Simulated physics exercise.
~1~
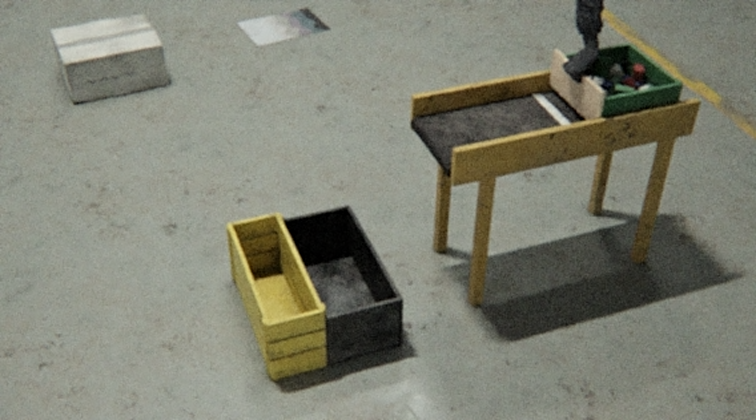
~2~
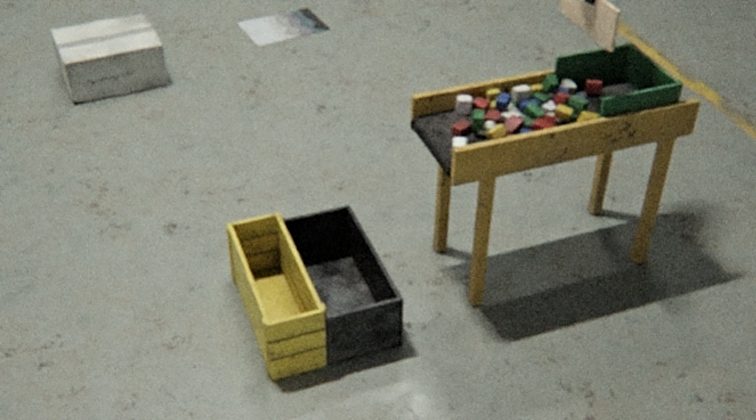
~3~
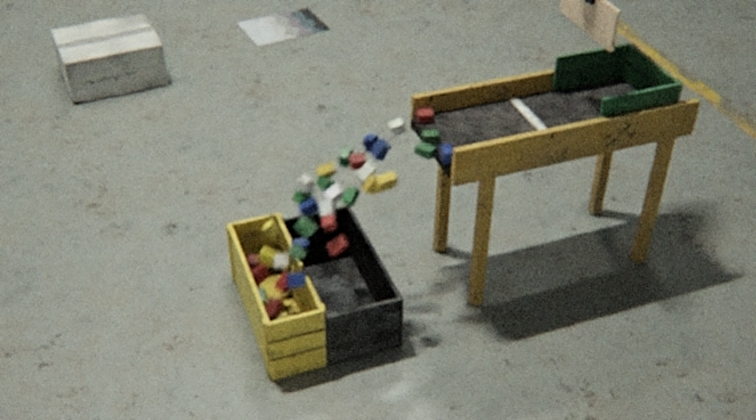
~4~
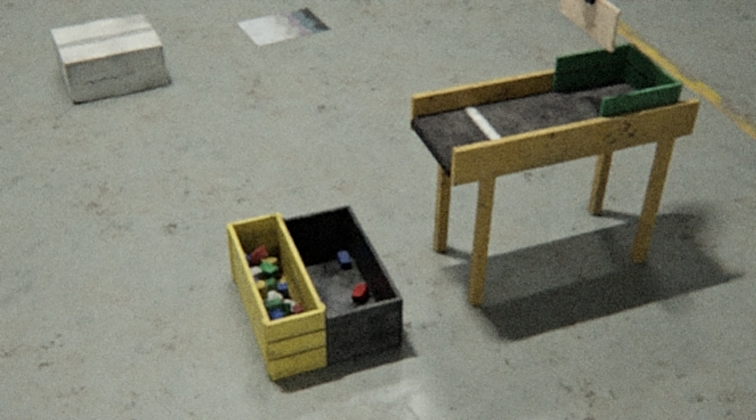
On a concrete floor, a gate lifting and a conveyor flinging coloured blocks into a yellow tub, two landing in the black.
